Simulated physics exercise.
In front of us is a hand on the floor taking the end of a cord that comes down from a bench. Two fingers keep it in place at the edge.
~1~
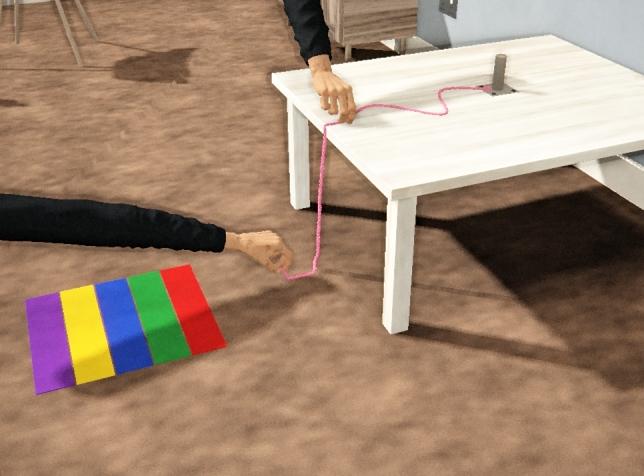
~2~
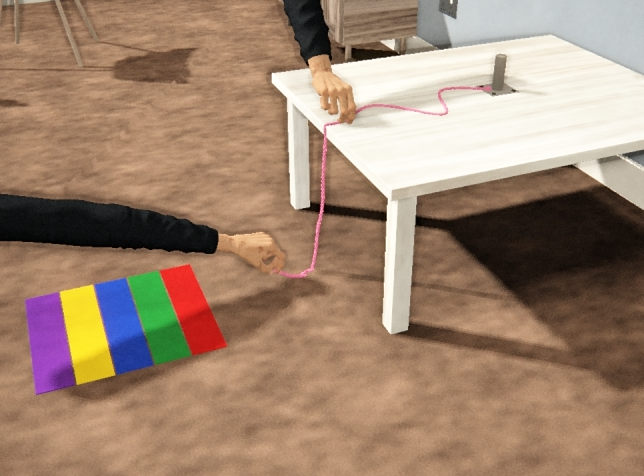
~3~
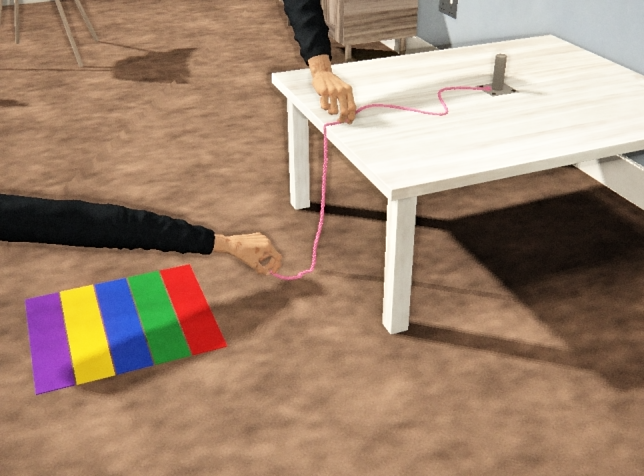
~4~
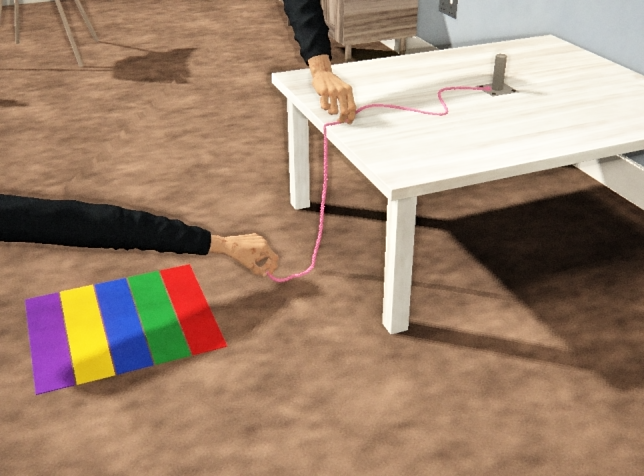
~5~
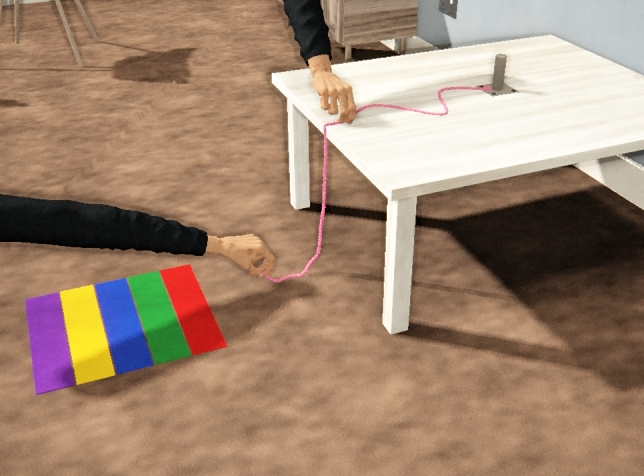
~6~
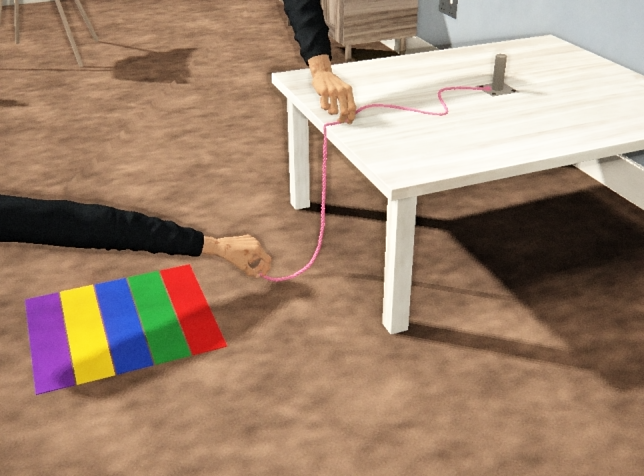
To begin with, a hand near the floor grips the end of a pink cord hanging from a white table, where another hand presses it at the edge. The lower hand then draws slightly left beside the striped colour mat, and the hanging cord's lower bend smooths into a curve.
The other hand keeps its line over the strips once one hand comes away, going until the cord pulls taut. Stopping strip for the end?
Yellow.
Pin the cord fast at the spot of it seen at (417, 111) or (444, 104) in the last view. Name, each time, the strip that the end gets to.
Try 1: Green; try 2: Blue.
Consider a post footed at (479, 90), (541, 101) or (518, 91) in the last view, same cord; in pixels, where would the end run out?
First (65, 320), then (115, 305), then (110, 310).
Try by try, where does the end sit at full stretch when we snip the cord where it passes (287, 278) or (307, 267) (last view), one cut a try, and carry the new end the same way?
First try: Near (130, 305). Second try: Near (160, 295).
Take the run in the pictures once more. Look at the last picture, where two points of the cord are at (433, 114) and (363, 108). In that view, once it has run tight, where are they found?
About (382, 113), and the other about (316, 134).
Early on, end near (143, 300); over green.
Midway, end near (108, 308); over blue.
At the end of the slack, end near (86, 313); over yellow. It gets as far as the yellow strip.
